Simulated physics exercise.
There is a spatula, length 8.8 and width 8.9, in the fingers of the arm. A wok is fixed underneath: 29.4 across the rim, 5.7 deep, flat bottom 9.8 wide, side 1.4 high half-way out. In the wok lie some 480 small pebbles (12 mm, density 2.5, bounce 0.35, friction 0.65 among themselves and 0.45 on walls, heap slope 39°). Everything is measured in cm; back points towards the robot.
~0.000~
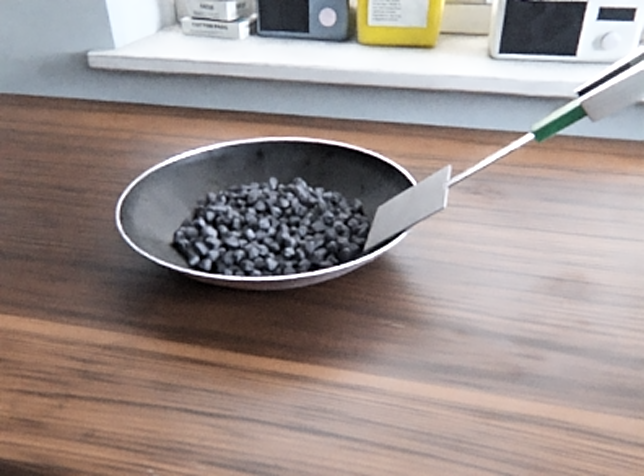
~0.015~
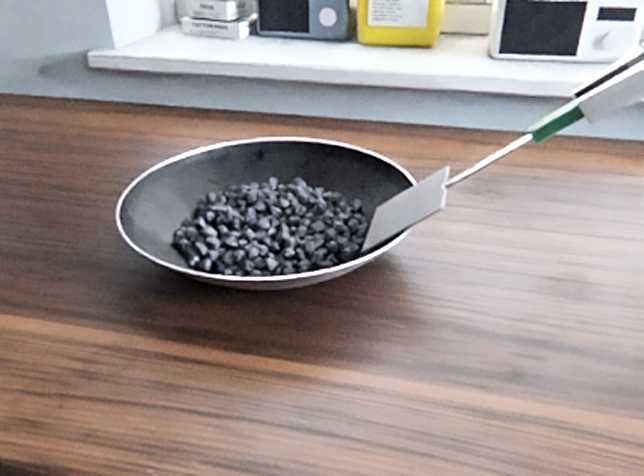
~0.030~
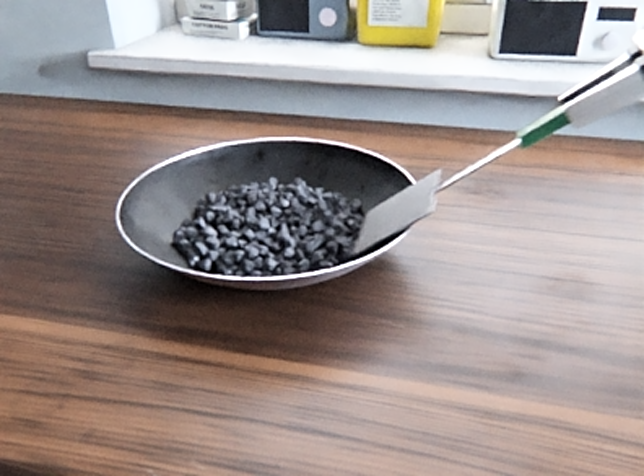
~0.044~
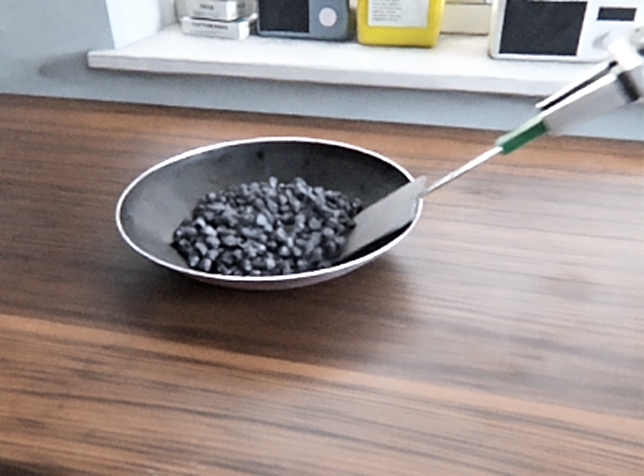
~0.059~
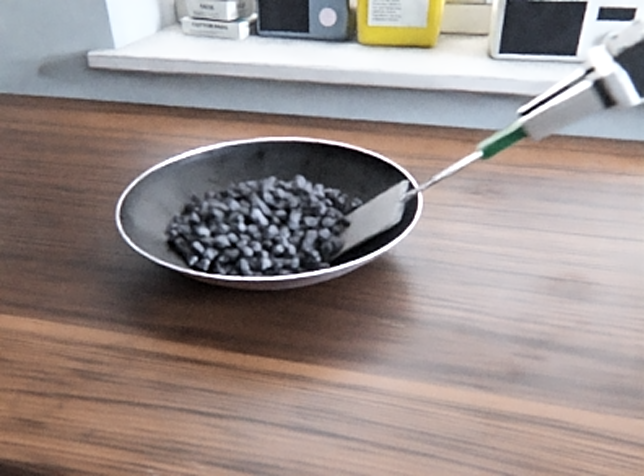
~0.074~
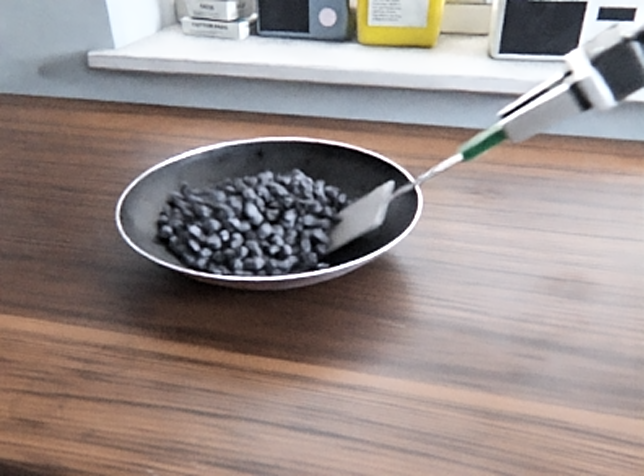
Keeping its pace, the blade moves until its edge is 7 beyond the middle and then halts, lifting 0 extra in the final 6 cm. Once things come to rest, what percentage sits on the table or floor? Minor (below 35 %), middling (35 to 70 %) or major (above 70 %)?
Minor.
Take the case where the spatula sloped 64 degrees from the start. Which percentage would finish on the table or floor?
Estimate: Approx. 25 %.
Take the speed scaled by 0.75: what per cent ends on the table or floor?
Estimate: Close to 15 %.
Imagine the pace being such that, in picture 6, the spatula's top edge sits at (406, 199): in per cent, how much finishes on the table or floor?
That share would be some 10 percent.
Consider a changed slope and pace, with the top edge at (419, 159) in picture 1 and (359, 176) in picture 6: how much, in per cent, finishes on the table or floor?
Roughly 20 percent ends up there.
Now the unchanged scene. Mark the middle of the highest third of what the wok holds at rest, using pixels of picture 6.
Pixel estimate: About (175, 196).
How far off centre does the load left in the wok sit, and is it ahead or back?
Offset: About 5.5 cm, ahead.
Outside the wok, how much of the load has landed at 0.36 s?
That would be near 15 per cent, give or take.
After 0.11 s, sloping 39°, highest piece 7 above the table; 484 in the wok.
After 0.15 s, sloping 39°, highest piece 7 above the table; 482 in the wok, 2 on the blade or in flight.
After 0.36 s, sloping 39°, highest piece 7 above the table; 407 in the wok, 70 on the table or floor, 7 on the blade or in flight.
After 1.41 s, sloping 39°, highest piece 7 above the table; 406 in the wok, 78 on the table or floor.
At rest, 406 in the wok, 78 on the table or floor. That is 16 % on the table or floor.
